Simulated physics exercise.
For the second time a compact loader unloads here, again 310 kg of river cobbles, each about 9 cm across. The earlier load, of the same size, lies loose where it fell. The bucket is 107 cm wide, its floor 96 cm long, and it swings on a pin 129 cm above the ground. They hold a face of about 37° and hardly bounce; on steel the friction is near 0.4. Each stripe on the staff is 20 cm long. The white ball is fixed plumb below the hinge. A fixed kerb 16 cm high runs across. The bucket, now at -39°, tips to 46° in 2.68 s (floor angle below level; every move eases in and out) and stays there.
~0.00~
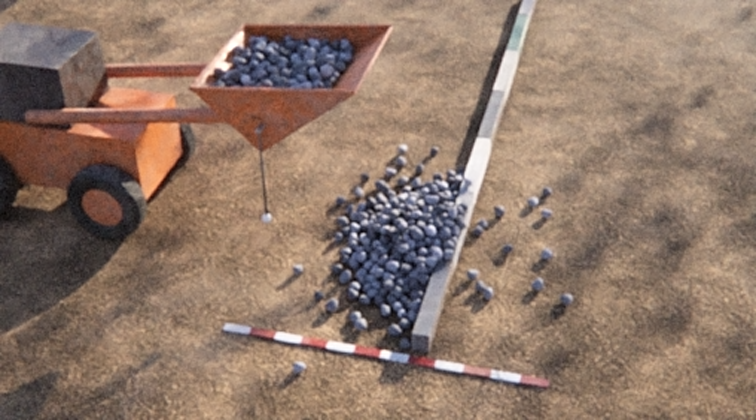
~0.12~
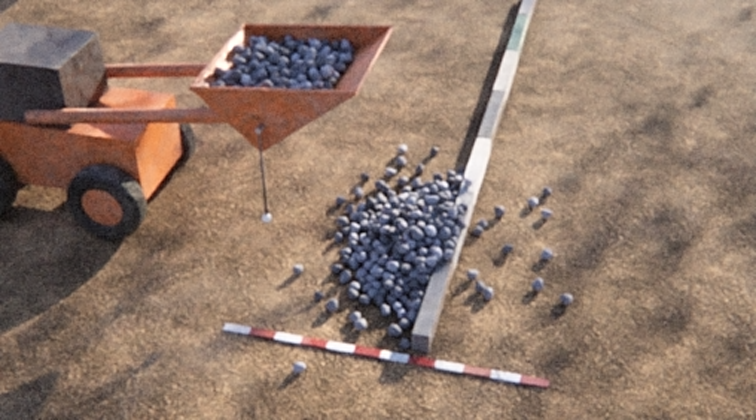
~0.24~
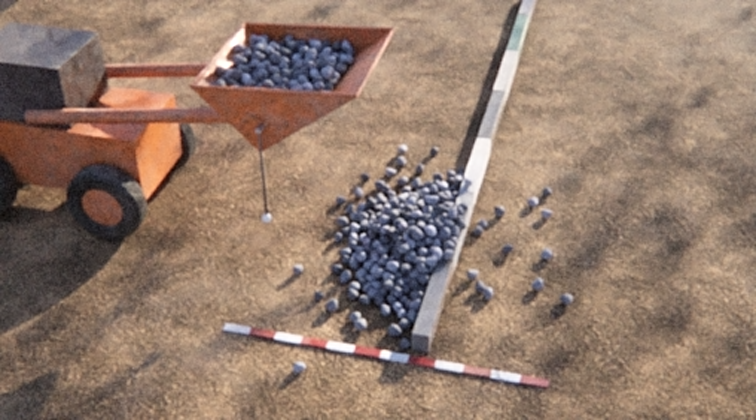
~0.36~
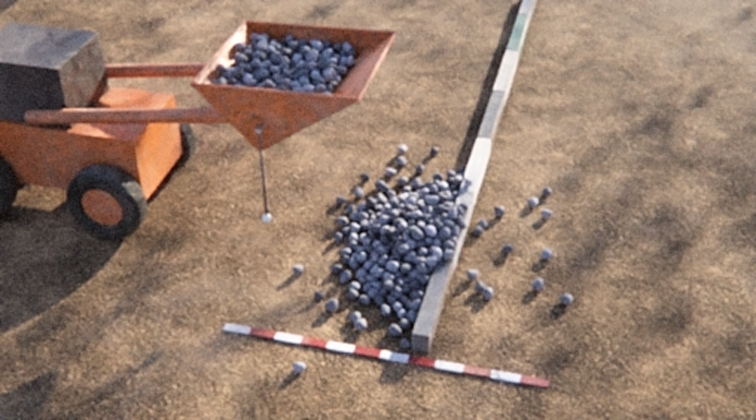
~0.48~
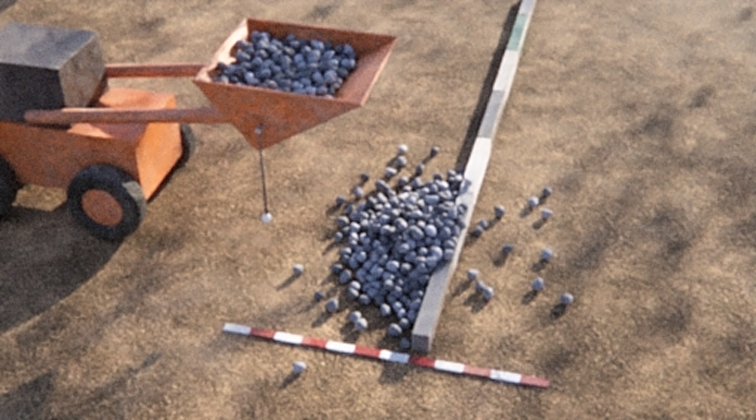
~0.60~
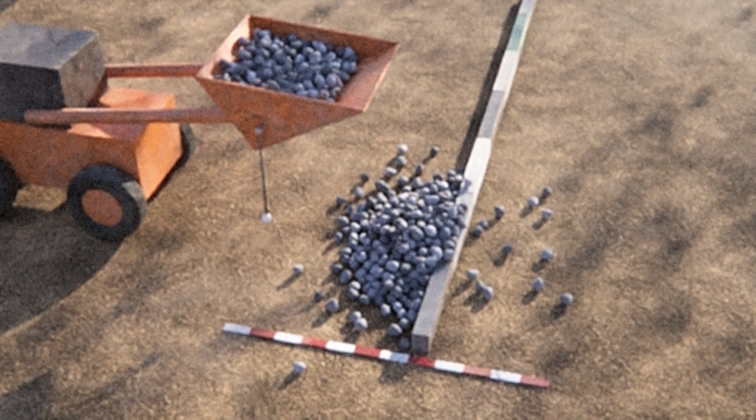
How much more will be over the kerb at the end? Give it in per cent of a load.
Some 1 per cent is added.
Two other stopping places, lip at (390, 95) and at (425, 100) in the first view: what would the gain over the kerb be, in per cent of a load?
Near 15 per cent from the first place, 60 from the second.
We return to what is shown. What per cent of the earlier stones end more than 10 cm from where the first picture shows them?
About 10 per cent.
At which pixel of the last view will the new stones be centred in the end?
Their middle is at about (384, 223).
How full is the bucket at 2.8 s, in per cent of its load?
It holds some 0 per cent.
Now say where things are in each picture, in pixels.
The bucket is at -39°, its lip at (355, 92); the top of the load is at (287, 54). The earlier load is highest near (430, 221), 26 cm above ground level, 96 % on this side of the kerb, 4 % over the kerb, in the first picture.
The bucket is at -39°, its lip at (356, 93); the top of the load is at (277, 54); the stones move at 0.0 m/s on average, in the second picture.
The bucket is at -37°, its lip at (357, 96); the top of the load is at (273, 54); the stones move at 0.1 m/s on average, in the third picture.
Lip at (359, 100), floor tilted -35°, highest stones at (270, 54); the stones move at 0.1 m/s on average, in the fourth picture.
The bucket is at -32°, its lip at (361, 105); the top of the load is at (260, 48); the stones move at 0.1 m/s on average, in the fifth picture.
The bucket is at -28°, its lip at (364, 111); the top of the load is at (260, 44); the stones move at 0.1 m/s on average, in the sixth picture.
After 2.0 s the floor is at 33°; in per cent of one load, 86 in the bucket, 110 on this side of the kerb, 4 over the kerb; the foremost stones are at (534, 246).
After 2.8 s the floor is at 46°; in per cent of one load, 0 in the bucket, 196 on this side of the kerb, 4 over the kerb; the foremost stones are at (534, 246).
After 3.1 s the floor is at 46°; in per cent of one load, 0 in the bucket, 196 on this side of the kerb, 4 over the kerb; the foremost stones are at (534, 246).
After 5.8 s the floor is at 46°; in per cent of one load, 0 in the bucket, 196 on this side of the kerb, 4 over the kerb; the foremost stones are at (539, 241). Net gain over the kerb, 1.
